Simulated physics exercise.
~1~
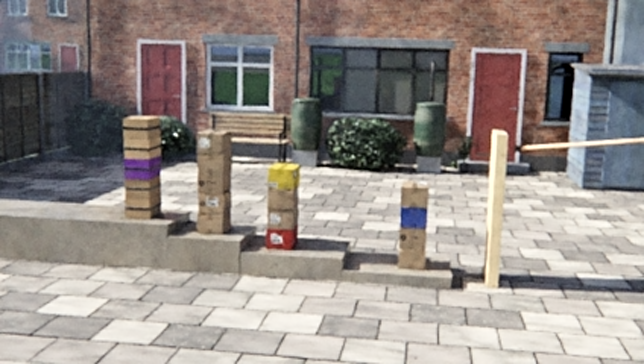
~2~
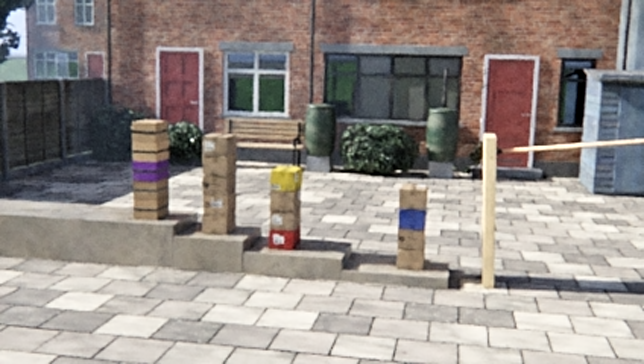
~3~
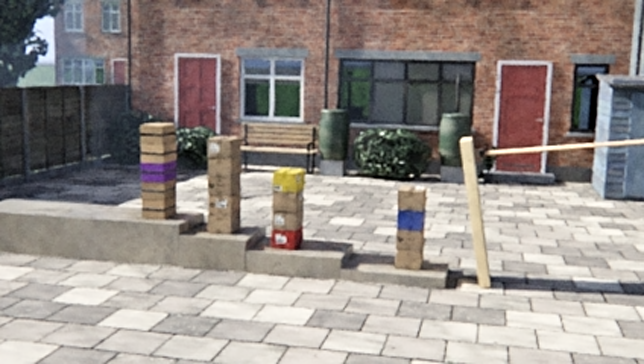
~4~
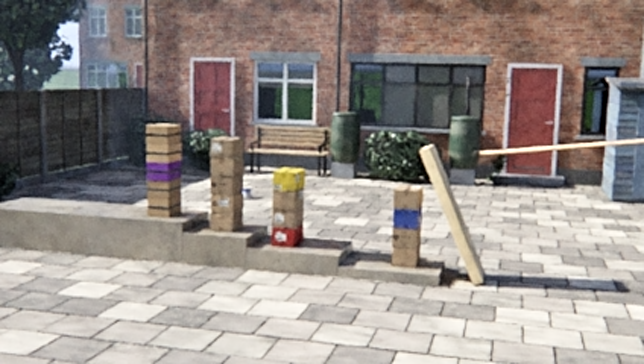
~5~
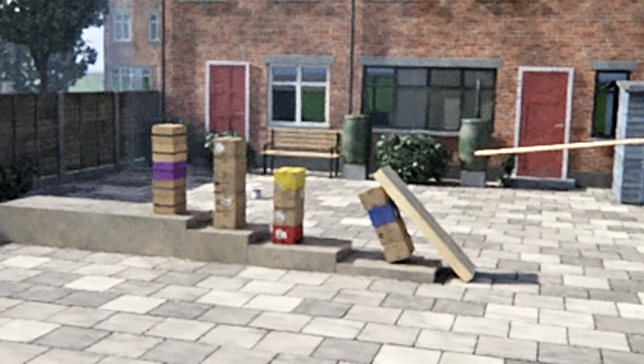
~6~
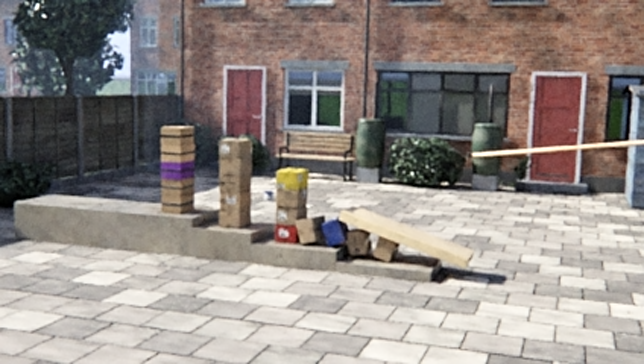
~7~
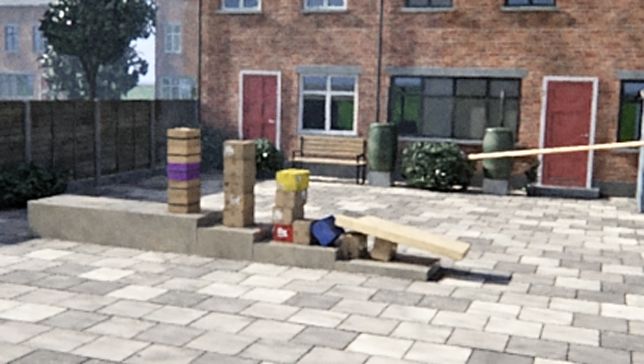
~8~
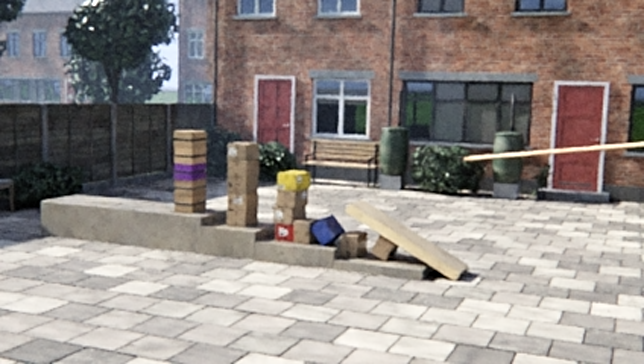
In a paved yard before brick houses, an upright board beside stepped stacks of parcels tips left into the nearest stack, which topples and scatters along the low steps; the board ends slanted over the fallen pieces, while the three stacks beyond stay standing.
